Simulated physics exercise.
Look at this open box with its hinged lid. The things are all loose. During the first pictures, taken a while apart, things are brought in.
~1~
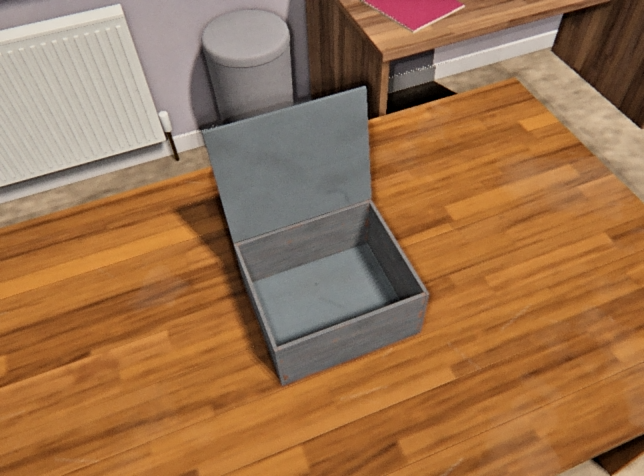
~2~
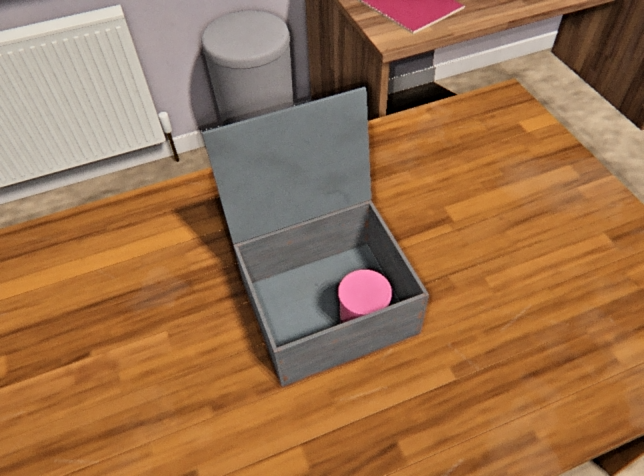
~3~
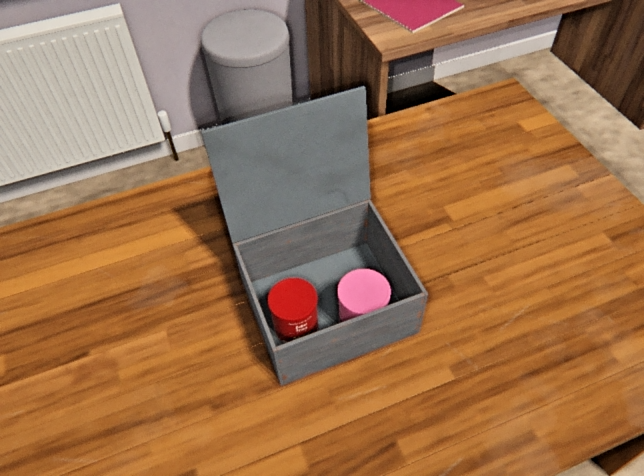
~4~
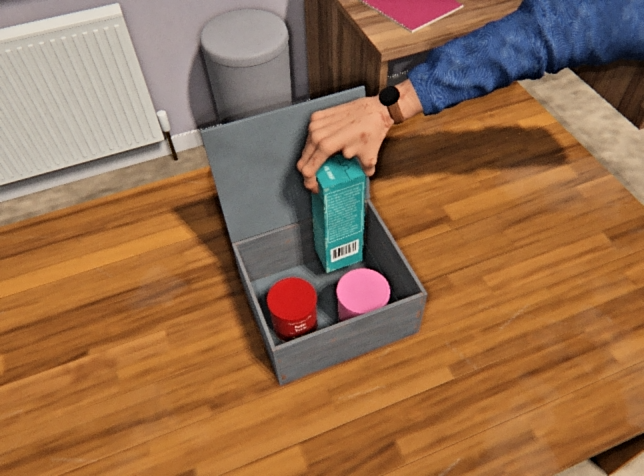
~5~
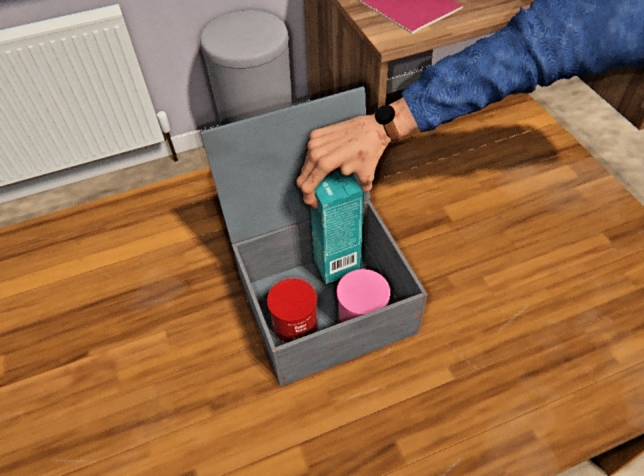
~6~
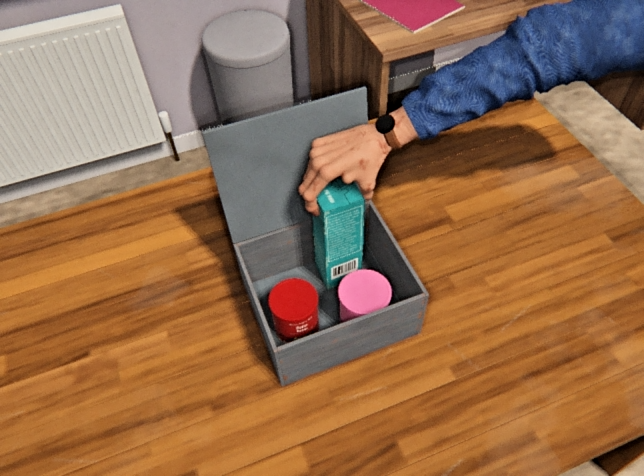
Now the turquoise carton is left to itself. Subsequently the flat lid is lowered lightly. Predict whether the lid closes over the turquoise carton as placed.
It does not close.
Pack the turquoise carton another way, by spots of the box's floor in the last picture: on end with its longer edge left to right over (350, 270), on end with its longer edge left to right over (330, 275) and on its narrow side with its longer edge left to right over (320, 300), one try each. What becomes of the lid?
Lid, try 1: Propped open; try 2: Propped open; try 3: Fully down.
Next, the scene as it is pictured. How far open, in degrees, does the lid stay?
I'd put it at roughly 80°.
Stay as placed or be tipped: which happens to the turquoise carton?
Simply put, the turquoise carton remains unturned.
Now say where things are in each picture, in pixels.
The last thing is not in view yet, in the first picture.
The last thing is not in view yet, in the second picture.
The last thing is not in view yet; red tin (294, 313), in the third picture.
Still above its spot; turquoise carton (338, 216); red tin (294, 313), in the fourth picture.
Still above its spot; turquoise carton (337, 229); red tin (294, 313), in the fifth picture.
Put in, still held; turquoise carton (338, 236); red tin (295, 313), in the sixth picture.
Then, 0.90 s past the last view, lid starting down.
Then, 1.00 s past the last view, turquoise carton resting near (338, 236).
Then, 1.30 s past the last view, lid 82° above the rim.
Finally, lid 82° above the rim; all 3 still in place. Final places as the last picture's camera would see them, turquoise carton near (338, 236).
